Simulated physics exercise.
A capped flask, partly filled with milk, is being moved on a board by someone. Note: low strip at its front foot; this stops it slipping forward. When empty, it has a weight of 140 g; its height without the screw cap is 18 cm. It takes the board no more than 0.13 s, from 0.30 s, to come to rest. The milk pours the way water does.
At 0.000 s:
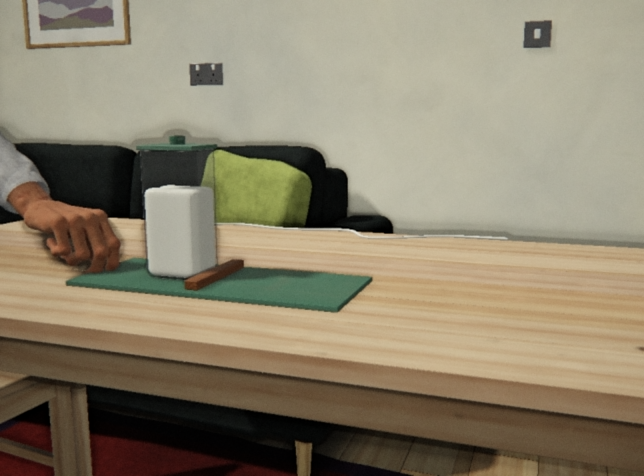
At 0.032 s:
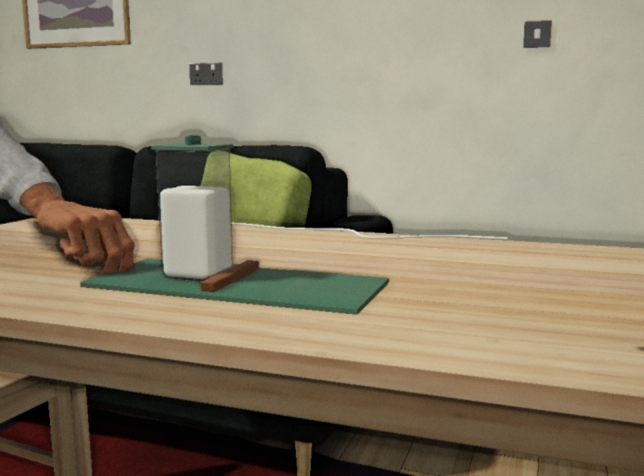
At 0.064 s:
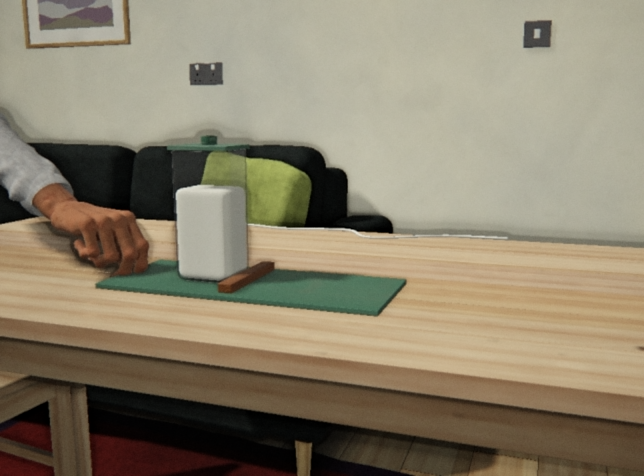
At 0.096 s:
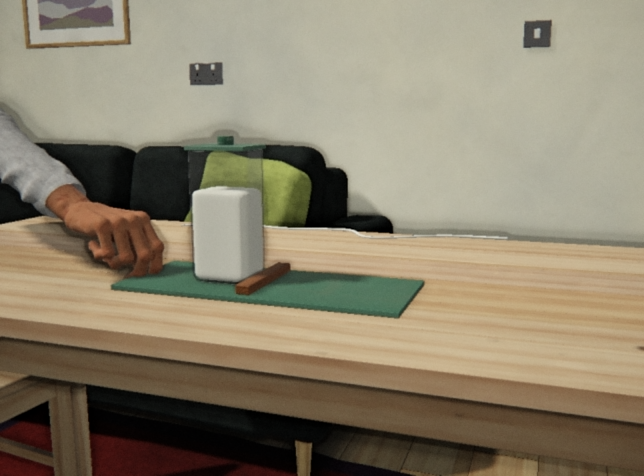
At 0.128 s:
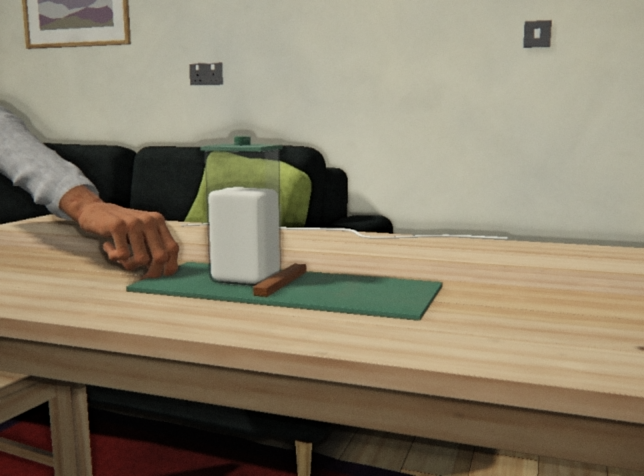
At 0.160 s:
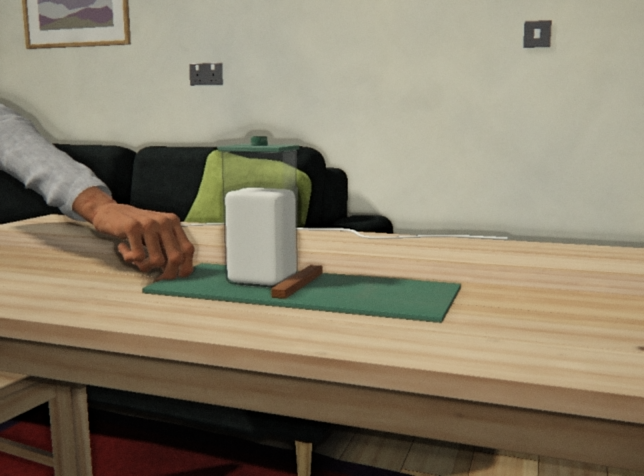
The clip opens on a hand at the left end of a green board on a wooden table, with a green-capped flask of milk standing behind a low brown strip. The hand slides the board steadily a short way to the right, and the flask and strip ride along, keeping their places on it.
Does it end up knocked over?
No, it keeps standing.
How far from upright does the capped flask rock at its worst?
5°.
Then, 0.43 s in, the board moves at 0.00 m/s; the capped flask leans 5°.
Then, 0.55 s in, the capped flask stands where it began.
Then, 0.71 s in, the capped flask stands where it began.
Then, 0.93 s in, the capped flask stands where it began.
Finally, the capped flask stands where it began.
